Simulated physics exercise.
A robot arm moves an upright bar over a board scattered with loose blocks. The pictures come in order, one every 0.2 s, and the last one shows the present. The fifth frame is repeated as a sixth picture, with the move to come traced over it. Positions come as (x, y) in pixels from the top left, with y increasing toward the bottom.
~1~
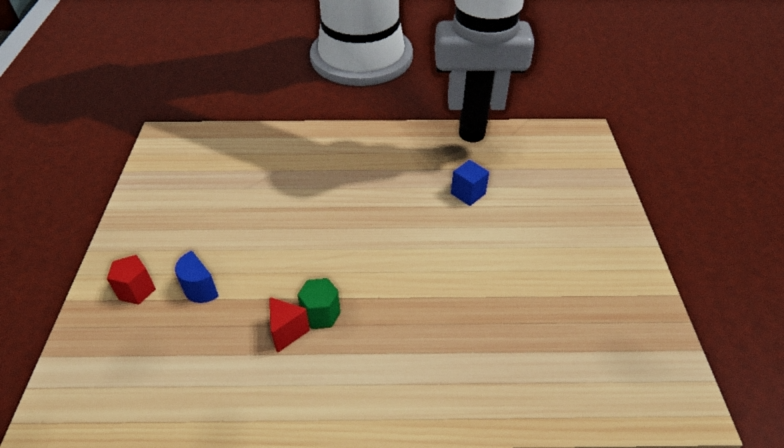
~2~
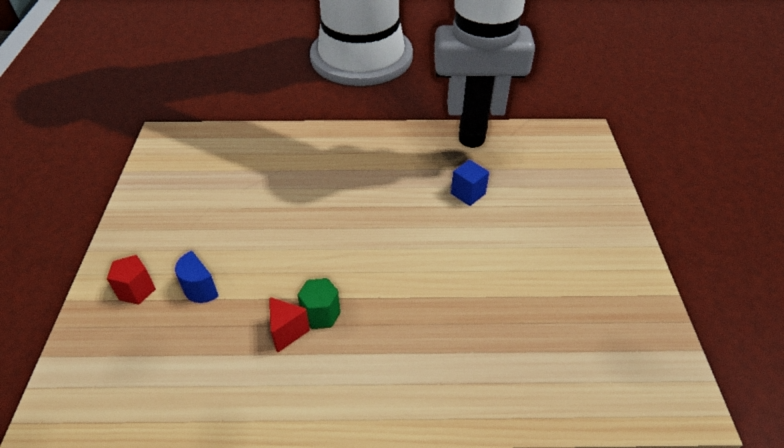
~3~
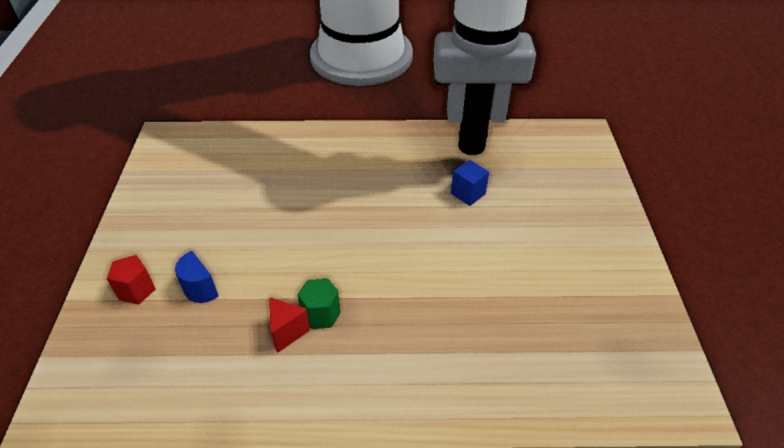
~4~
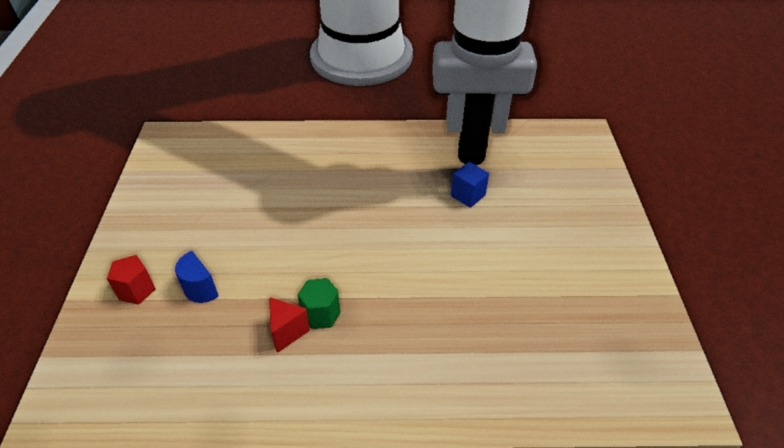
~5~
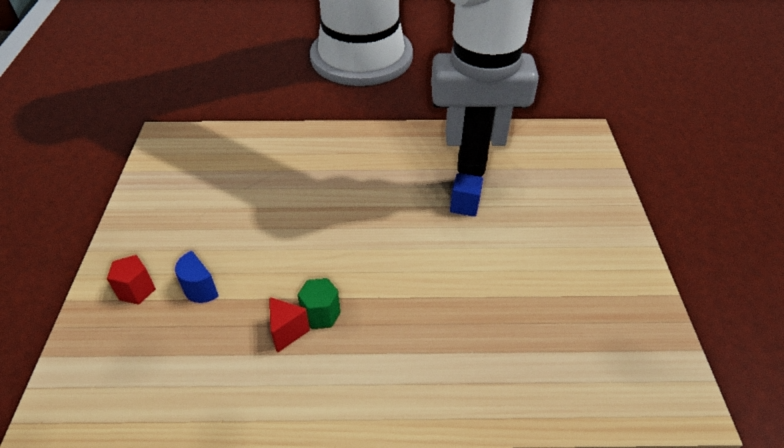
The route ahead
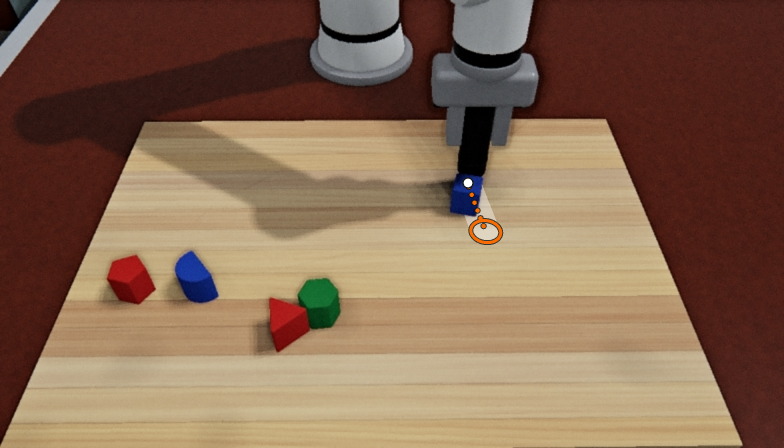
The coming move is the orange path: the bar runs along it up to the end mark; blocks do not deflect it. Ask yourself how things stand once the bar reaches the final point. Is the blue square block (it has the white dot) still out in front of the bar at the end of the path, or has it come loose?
The blue square block slips off.
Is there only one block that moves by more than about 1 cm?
Yes
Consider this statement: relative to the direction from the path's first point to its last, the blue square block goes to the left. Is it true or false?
False
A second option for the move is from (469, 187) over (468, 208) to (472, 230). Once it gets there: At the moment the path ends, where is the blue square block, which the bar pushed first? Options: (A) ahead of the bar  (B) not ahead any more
I choose A.
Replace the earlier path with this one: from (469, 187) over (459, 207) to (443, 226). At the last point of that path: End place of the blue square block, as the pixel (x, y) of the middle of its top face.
Its top centre lands on (457, 225).
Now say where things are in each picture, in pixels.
The first frame shows bar's lower end (472, 135); blue square block (471, 171).
The second frame shows bar (472, 140); blocks still.
The third frame shows bar (472, 148); blocks still.
The fourth frame shows bar (471, 158); blue square block (471, 173).
The fifth frame shows bar (471, 171); blue square block (468, 183).
Drawn move, from (469, 187) to (486, 231); the dot is on the blue square block.
What follows on the original path. Halfway along, bar (479, 193); blue square block (467, 204), turned 25° clockwise.
At the end, bar (489, 215); blue square block (462, 216), turned 60° clockwise.
